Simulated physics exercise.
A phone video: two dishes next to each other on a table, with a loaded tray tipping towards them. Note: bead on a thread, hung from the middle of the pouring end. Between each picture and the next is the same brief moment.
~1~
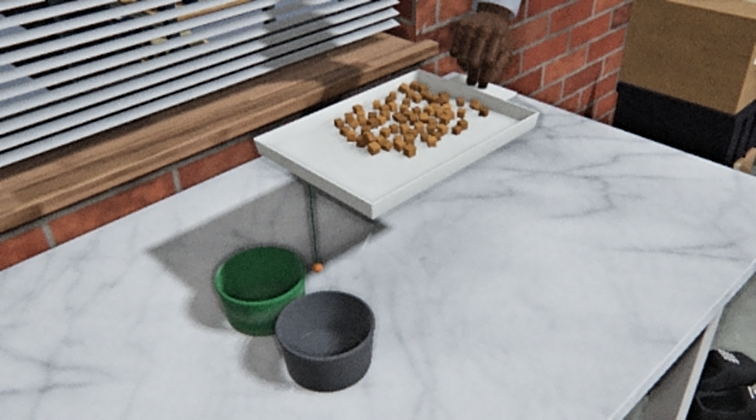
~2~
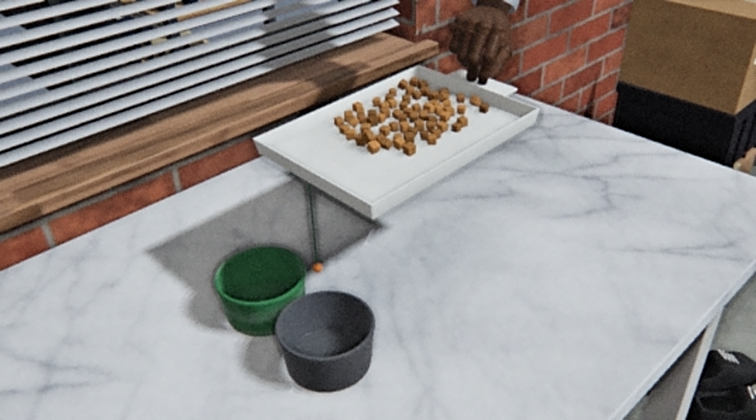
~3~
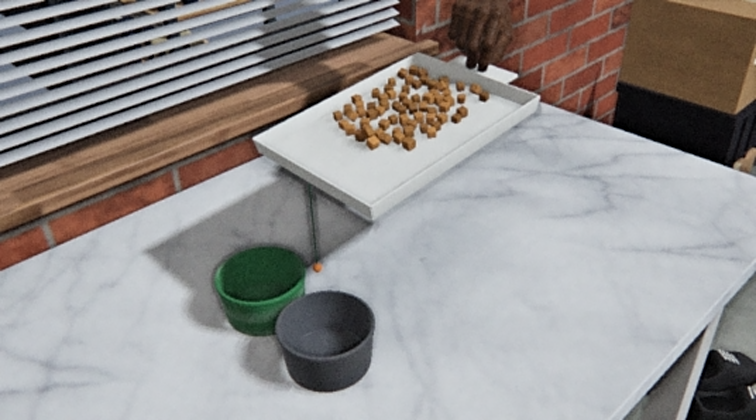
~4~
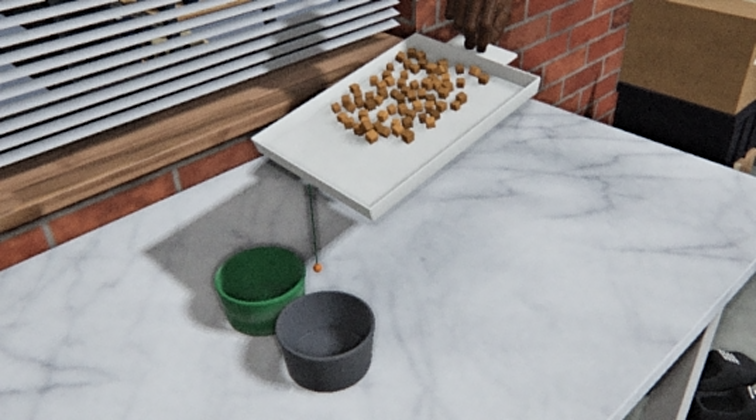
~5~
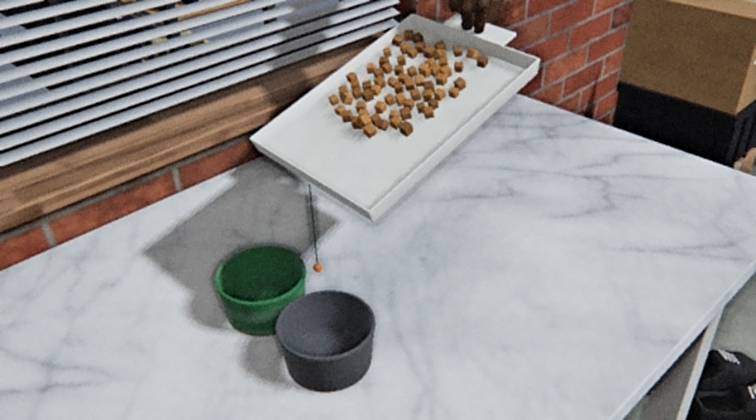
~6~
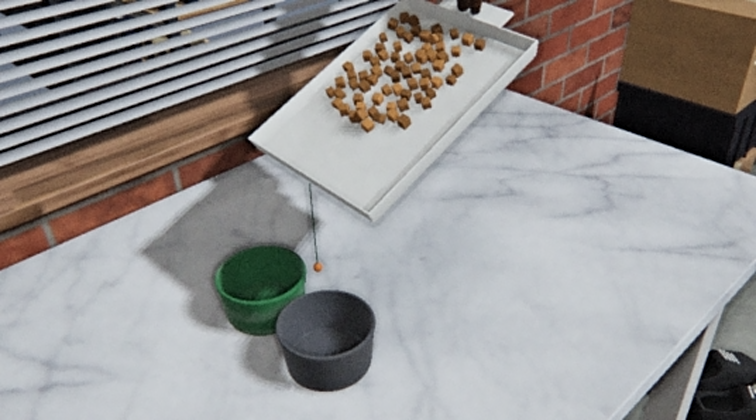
The clip shows a hand raising the far end of a white tray of brown cubes above a marble counter, steadily steepening its tilt toward a green dish and a dark gray dish, while the cubes stay grouped near the raised end.
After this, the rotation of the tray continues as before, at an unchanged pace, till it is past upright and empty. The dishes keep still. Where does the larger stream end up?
The right dish.
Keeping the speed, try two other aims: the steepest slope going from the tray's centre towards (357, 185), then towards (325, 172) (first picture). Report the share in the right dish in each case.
You'd see roughly 70 per cent the first time and 20 per cent the second.
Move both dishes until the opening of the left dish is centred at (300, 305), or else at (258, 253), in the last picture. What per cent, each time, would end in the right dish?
In order: 10 percent and 40 percent.
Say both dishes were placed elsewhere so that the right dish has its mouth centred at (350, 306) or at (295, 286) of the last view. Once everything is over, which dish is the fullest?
At the first spot the right-side one comes out ahead, at the second spot the right-side one.
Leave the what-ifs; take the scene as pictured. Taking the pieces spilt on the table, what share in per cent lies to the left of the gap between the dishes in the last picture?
Left share: Close to 80 %.
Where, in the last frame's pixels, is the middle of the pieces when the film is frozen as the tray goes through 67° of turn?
The centre of the load shows up near (315, 165) in the last view.
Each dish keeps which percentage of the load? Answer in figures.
Per cent held at the end: Left dish 20, right dish 60.
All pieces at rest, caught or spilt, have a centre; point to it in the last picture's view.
Centre at rest, last view: Approx. (314, 352).
Just after the last frame, tray tipped steeply; almost all on the tray; about a tenth in the air.
A moment on, tray tipped past a quarter turn; roughly half on the tray; roughly a quarter in the right dish; about a tenth in the left dish; roughly a quarter outside both; about a tenth in the air.
Further on, tray tipped past a quarter turn; roughly half in the right dish; roughly a quarter in the left dish; roughly a quarter outside both.
When it is over, tray tipped past a quarter turn; roughly half in the right dish; roughly a quarter in the left dish; roughly a quarter outside both.
